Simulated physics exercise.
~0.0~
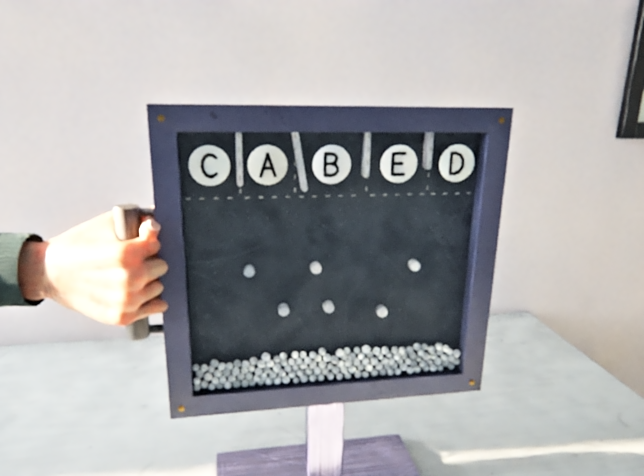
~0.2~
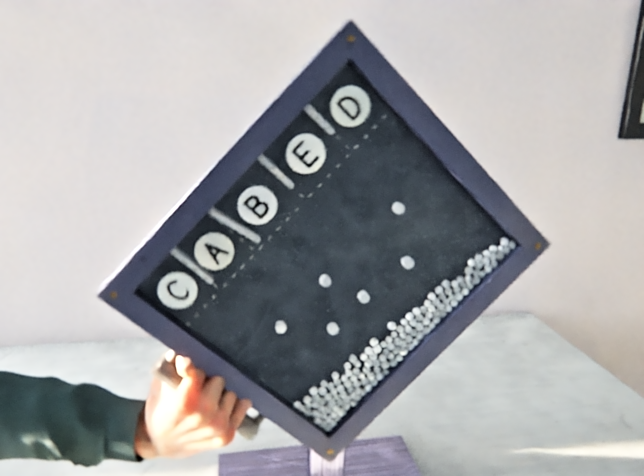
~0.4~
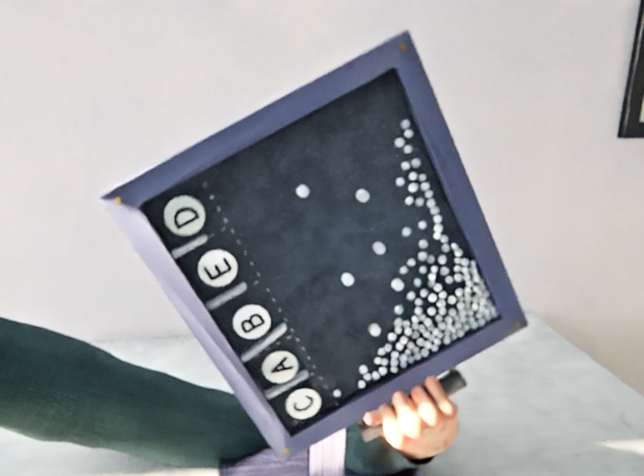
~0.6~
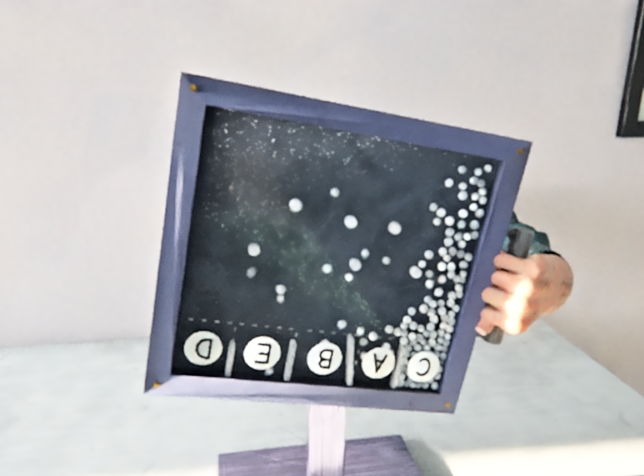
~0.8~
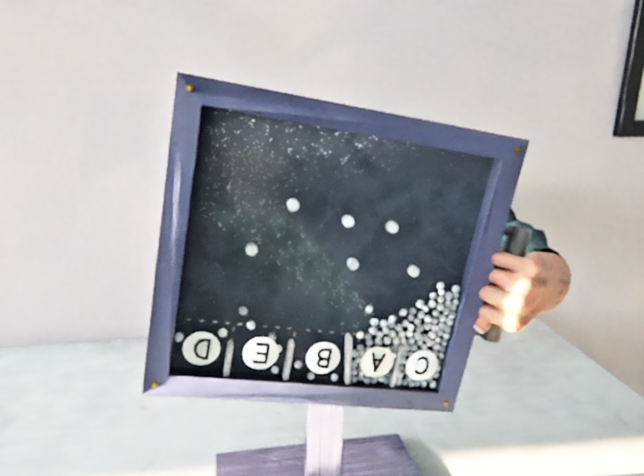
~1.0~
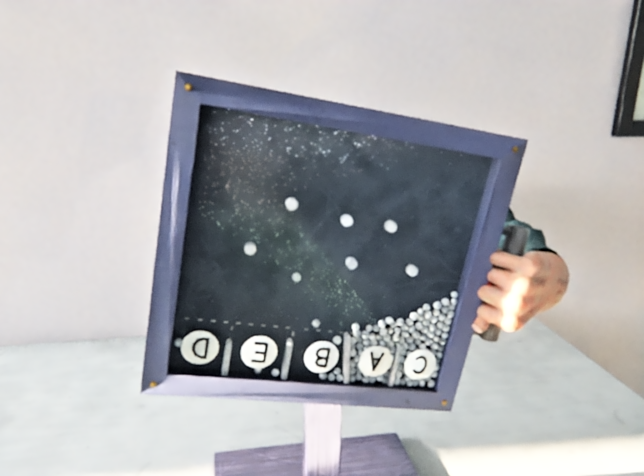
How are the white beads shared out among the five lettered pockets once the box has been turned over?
Pockets C and A each hold a middling share of the beads, while B, E and D hold few or none.
